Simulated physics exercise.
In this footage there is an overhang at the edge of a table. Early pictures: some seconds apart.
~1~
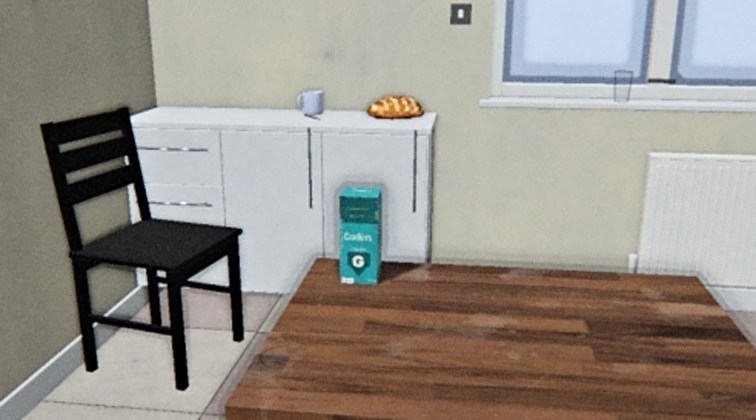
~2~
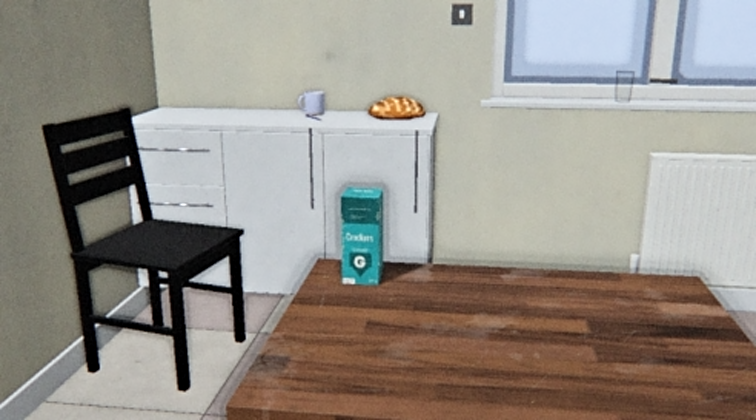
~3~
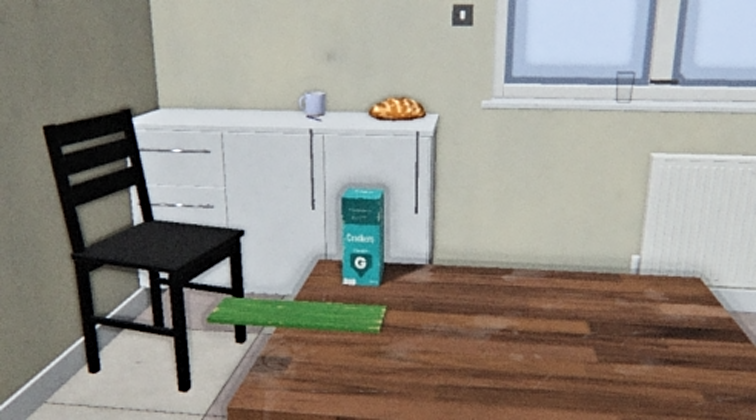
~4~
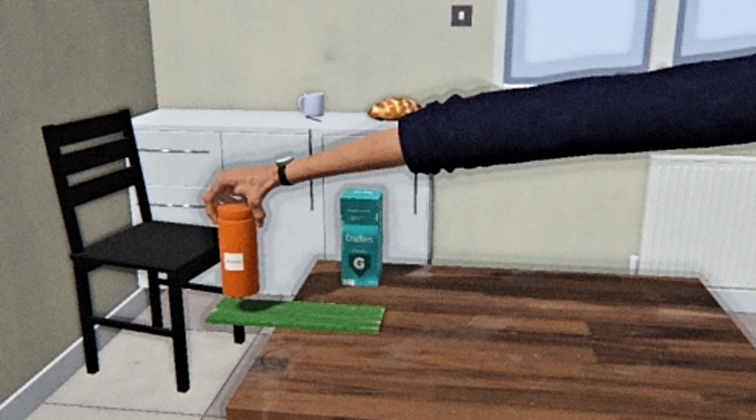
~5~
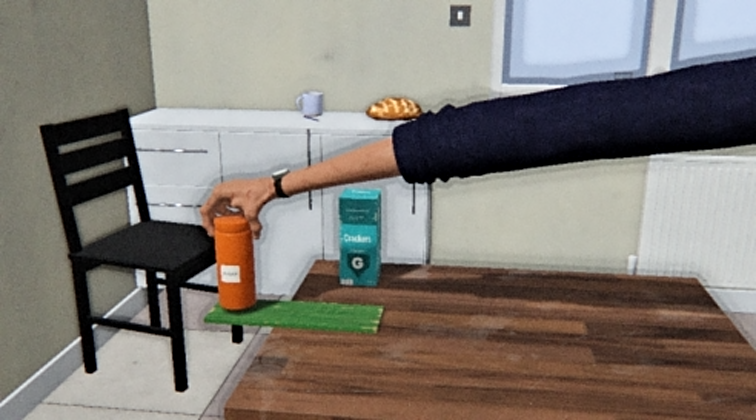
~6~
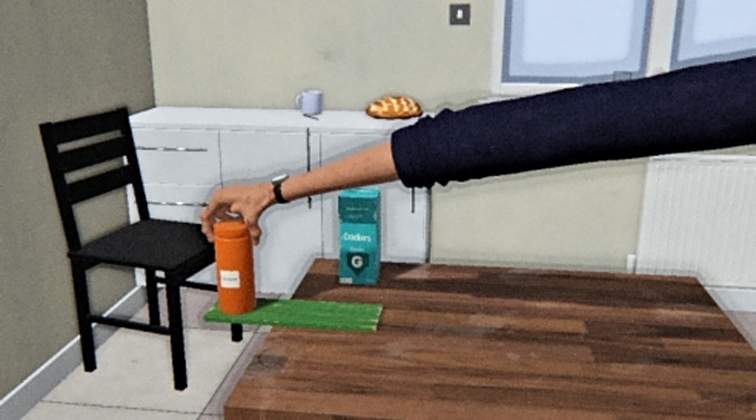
An arm in a dark navy sleeve with a wristwatch reaches in from the right across a kitchen, seen from a still camera facing a wooden table. A teal carton stands at the table's back edge, with a black chair at left and white cabinets holding a mug and bread behind. A green plank appears, jutting past the table's left edge, and the hand lowers an orange jar onto its outer end.
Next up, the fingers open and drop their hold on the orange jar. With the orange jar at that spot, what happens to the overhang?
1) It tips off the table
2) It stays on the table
Answer: 1.
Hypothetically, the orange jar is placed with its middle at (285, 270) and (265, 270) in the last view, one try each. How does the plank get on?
So, first go it stays in place, second go it tumbles down.
Then, 0.40 s past the last view, orange jar now down on the floor or falling; green plank on its side.
Then, 0.50 s past the last view, green plank now down on the floor or falling.
Then, 0.60 s past the last view, things are still on the move.
Then, 0.80 s past the last view, as before.
Finally, down on the floor or falling, green plank and orange jar; turquoise carton still in place. The plank tips off the edge.
